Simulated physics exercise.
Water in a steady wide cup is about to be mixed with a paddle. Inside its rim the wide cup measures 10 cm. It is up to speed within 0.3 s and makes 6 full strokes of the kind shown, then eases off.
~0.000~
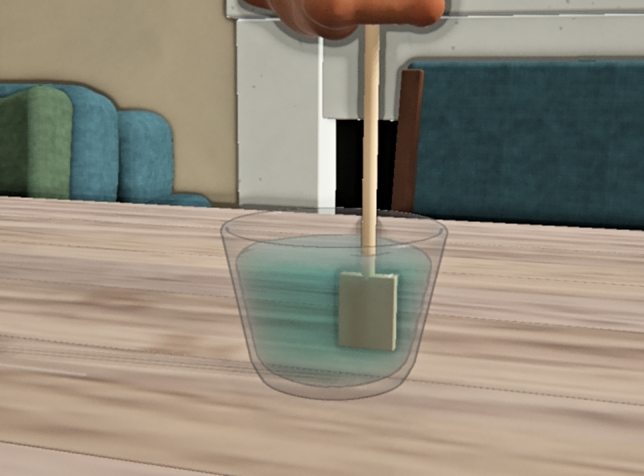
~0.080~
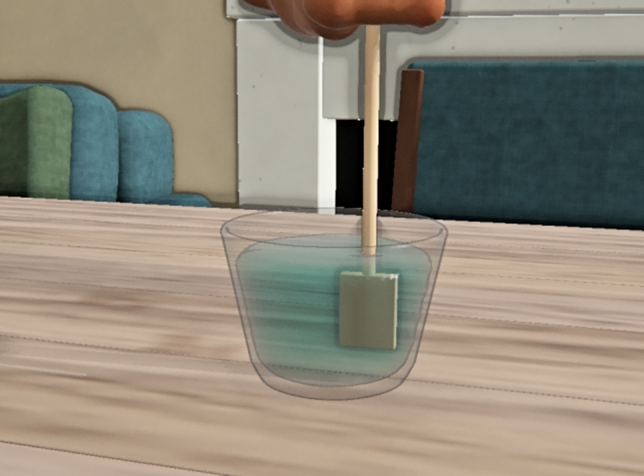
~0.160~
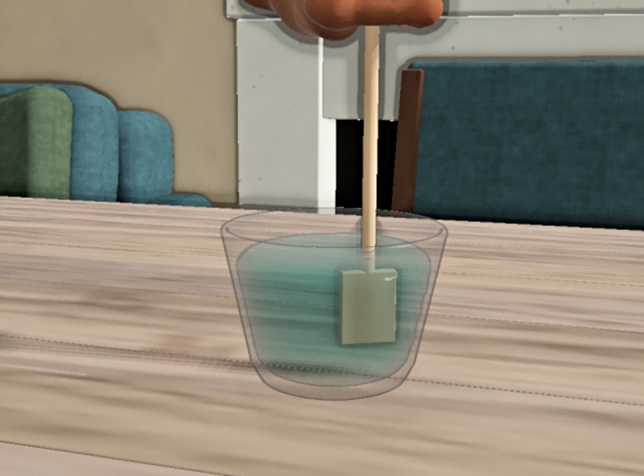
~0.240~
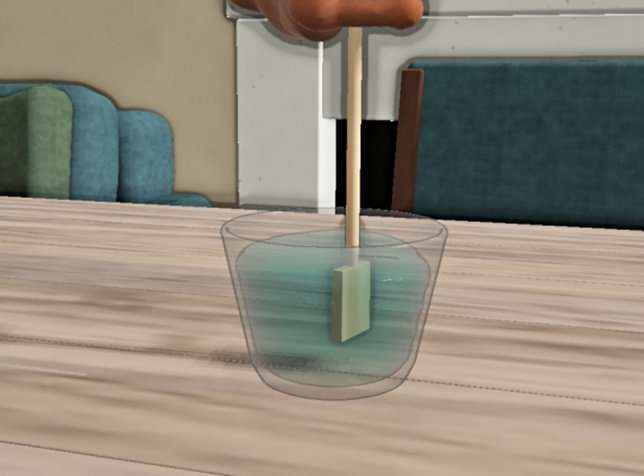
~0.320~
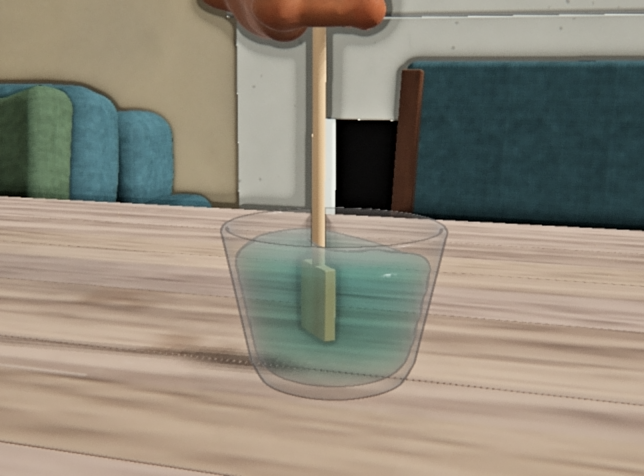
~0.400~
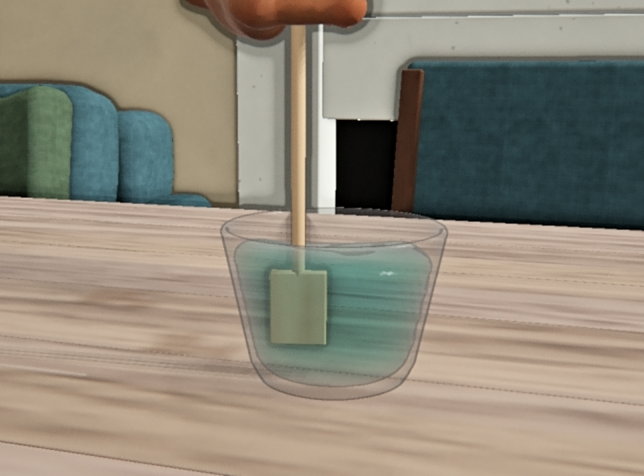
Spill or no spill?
The wide cup keeps it all.
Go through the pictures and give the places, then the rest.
In the first picture, the stem is at (372, 76); surface from (242, 247) to (432, 262); the rim runs from (232, 225) to (444, 237).
In the second picture, the stem is at (372, 76); surface from (240, 247) to (432, 259).
In the third picture, the stem is at (371, 76); surface from (241, 247) to (432, 260).
In the fourth picture, the stem is at (354, 76); surface from (242, 245) to (432, 265).
In the fifth picture, the stem is at (319, 76); surface from (240, 241) to (431, 262).
In the sixth picture, the stem is at (298, 76); surface from (240, 240) to (433, 259).
Then, 1.09 s in, 0 ml is over the rim.
Then, 1.78 s in, 0 ml is over the rim.
Then, 2.47 s in, 0 ml is over the rim.
Then, 3.16 s in, 0 ml is over the rim.
Finally, 0 ml is over the rim.
